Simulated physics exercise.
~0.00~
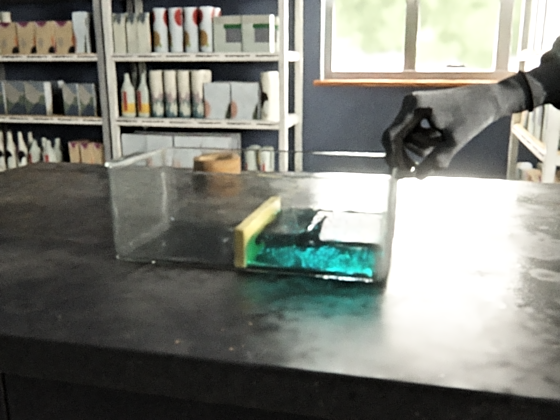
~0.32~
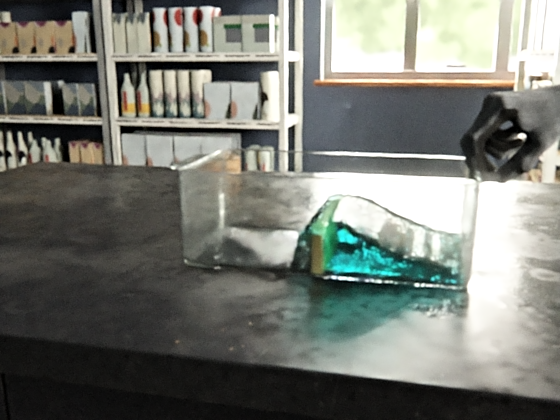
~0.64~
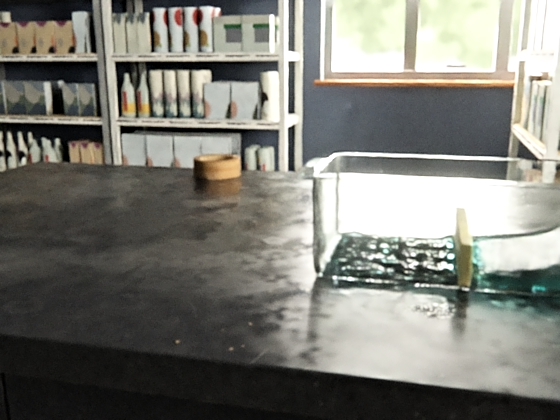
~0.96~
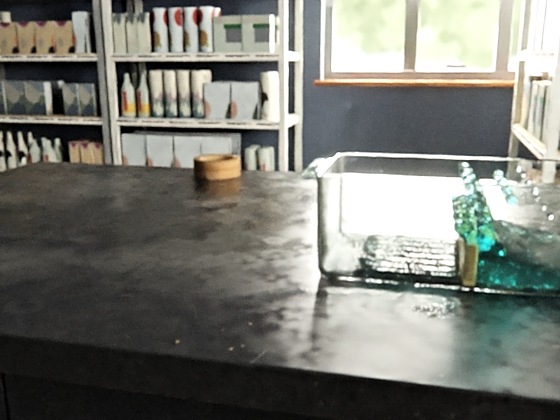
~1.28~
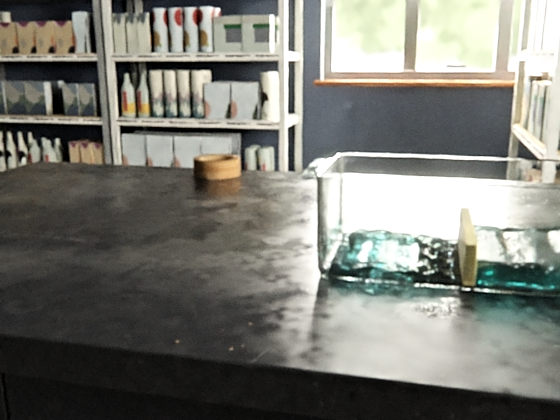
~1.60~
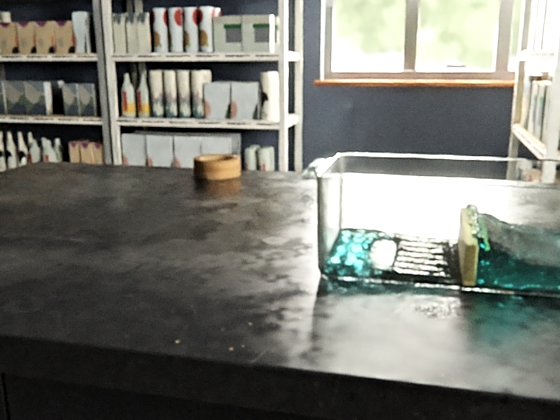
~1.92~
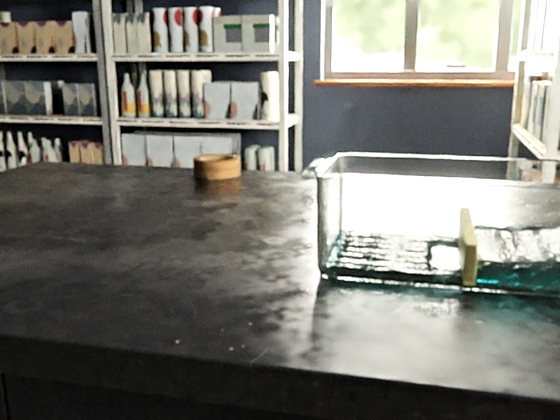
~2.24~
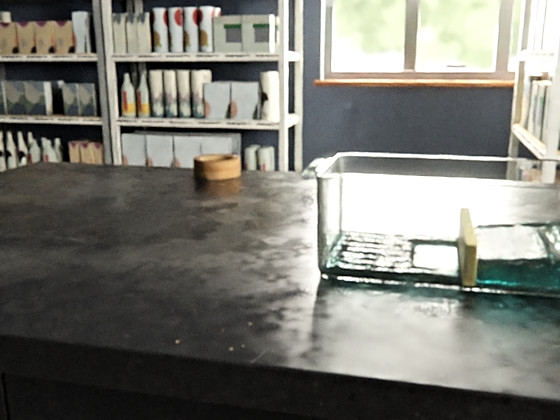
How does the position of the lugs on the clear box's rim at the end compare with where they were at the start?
The lugs are farther to the right at the end than they were at the start, having moved along with the box.
A clear box with an upright divider slid right across the dark table, pulled by a black-gloved hand, until its right end was out of view. Its teal water surged and splashed around the divider, then settled, leaving some in the left part.
